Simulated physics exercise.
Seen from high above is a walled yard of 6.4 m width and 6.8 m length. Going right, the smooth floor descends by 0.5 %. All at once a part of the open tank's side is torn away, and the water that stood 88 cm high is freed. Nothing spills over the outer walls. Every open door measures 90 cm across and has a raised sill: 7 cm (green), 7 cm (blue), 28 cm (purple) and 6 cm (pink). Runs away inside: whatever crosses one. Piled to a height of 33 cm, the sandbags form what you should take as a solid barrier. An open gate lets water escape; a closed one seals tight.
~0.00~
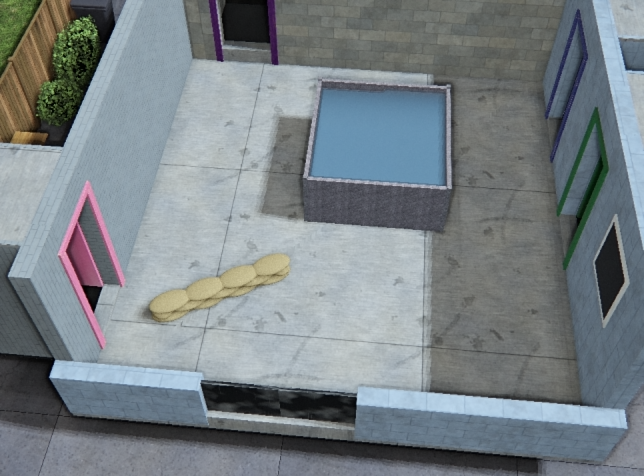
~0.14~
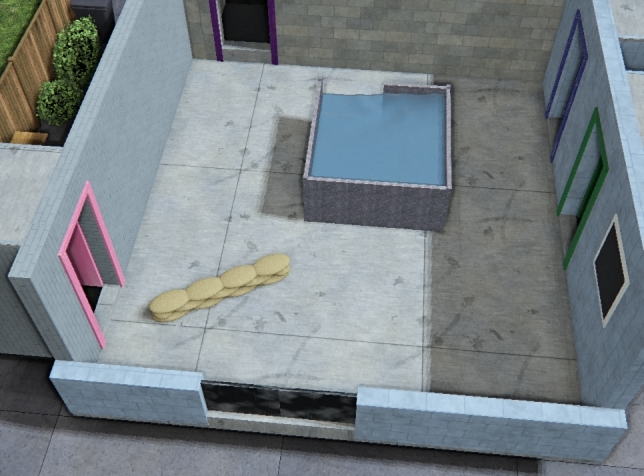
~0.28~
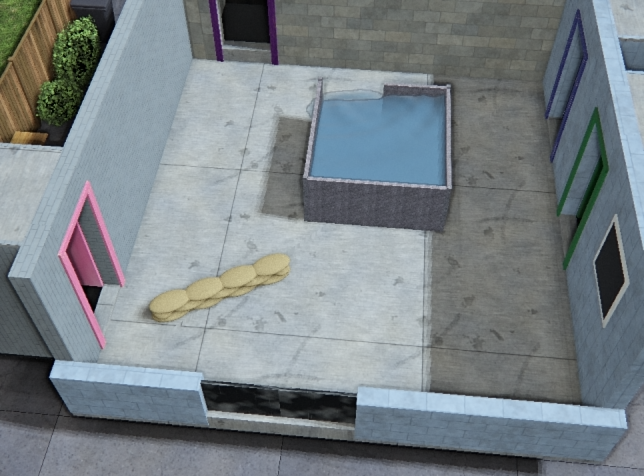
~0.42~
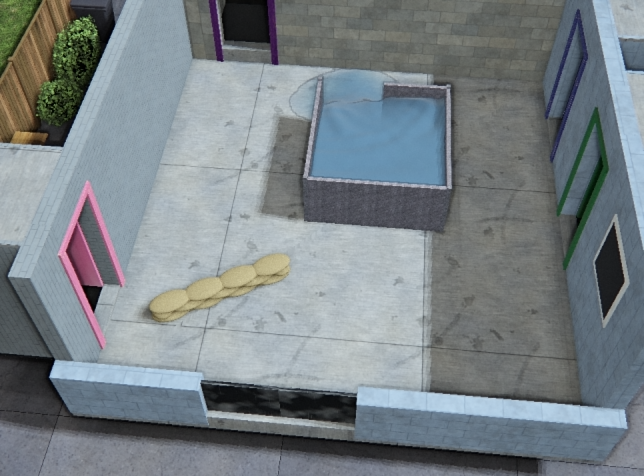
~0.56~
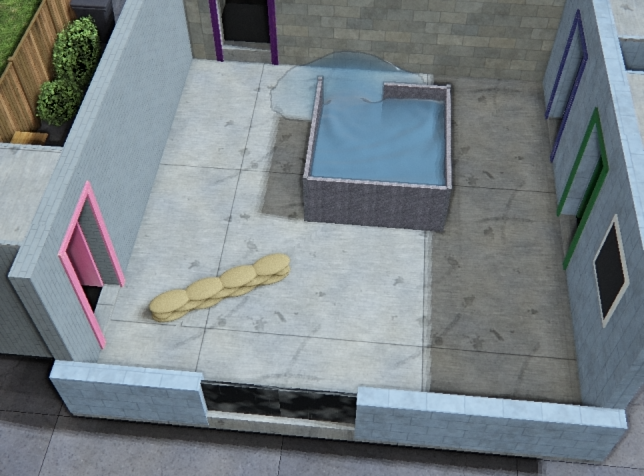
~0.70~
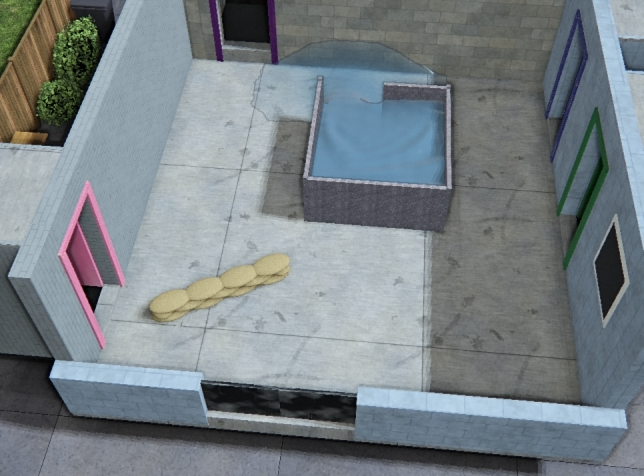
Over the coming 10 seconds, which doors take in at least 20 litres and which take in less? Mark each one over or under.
Green door - under; blue door - over; purple door - under; pink door - over.
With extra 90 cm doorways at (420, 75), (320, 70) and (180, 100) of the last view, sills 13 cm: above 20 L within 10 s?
Well, the first is on the high side, the second is on the high side, and the third is on the high side.
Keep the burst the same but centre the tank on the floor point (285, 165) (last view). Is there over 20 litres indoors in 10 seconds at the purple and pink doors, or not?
So the purple door tops the limit and the pink door tops the limit.
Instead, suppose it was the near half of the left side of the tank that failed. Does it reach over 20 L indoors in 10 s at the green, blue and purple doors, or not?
Then it goes green too high, blue too high, purple fine.
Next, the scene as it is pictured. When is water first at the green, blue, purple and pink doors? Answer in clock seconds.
So green at 2.8 s, blue at 1.8 s, purple at 0.8 s, and pink at 3.2 s.
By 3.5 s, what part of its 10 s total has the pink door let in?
I'd say close to 0 percent.
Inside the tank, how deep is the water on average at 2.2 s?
The average depth is around 48 cm.
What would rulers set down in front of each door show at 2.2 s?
Centimetres: Green 0 / blue 17 / purple 19 / pink 0.
After 1.4 s water covers 15 % of the floor and is deepest (60 cm) near (349, 71); green door not reached, blue door not reached, purple door 22 cm at the sill, 0 L in, pink door not reached.
After 2.2 s water covers 30 % of the floor and is deepest (46 cm) near (203, 62); green door not reached, blue door 17 cm at the sill, 3 L in, purple door 19 cm at the sill, 0 L in, pink door not reached.
After 3.5 s water covers 55 % of the floor and is deepest (34 cm) near (349, 71); green door 7 cm at the sill, 0 L in, blue door 17 cm at the sill, 69 L in, purple door 20 cm at the sill, 0 L in, pink door 3 cm at the sill, 0 L in.
After 6.0 s water covers 95 % of the floor and is deepest (22 cm) near (349, 71); green door 6 cm at the sill, 0 L in, blue door 13 cm at the sill, 137 L in, purple door 15 cm at the sill, 0 L in, pink door 13 cm at the sill, 47 L in.
After 10.0 s water covers 95 % of the floor and is deepest (18 cm) near (535, 269); green door 4 cm at the sill, 0 L in, blue door 9 cm at the sill, 167 L in, purple door 8 cm at the sill, 0 L in, pink door 8 cm at the sill, 100 L in.
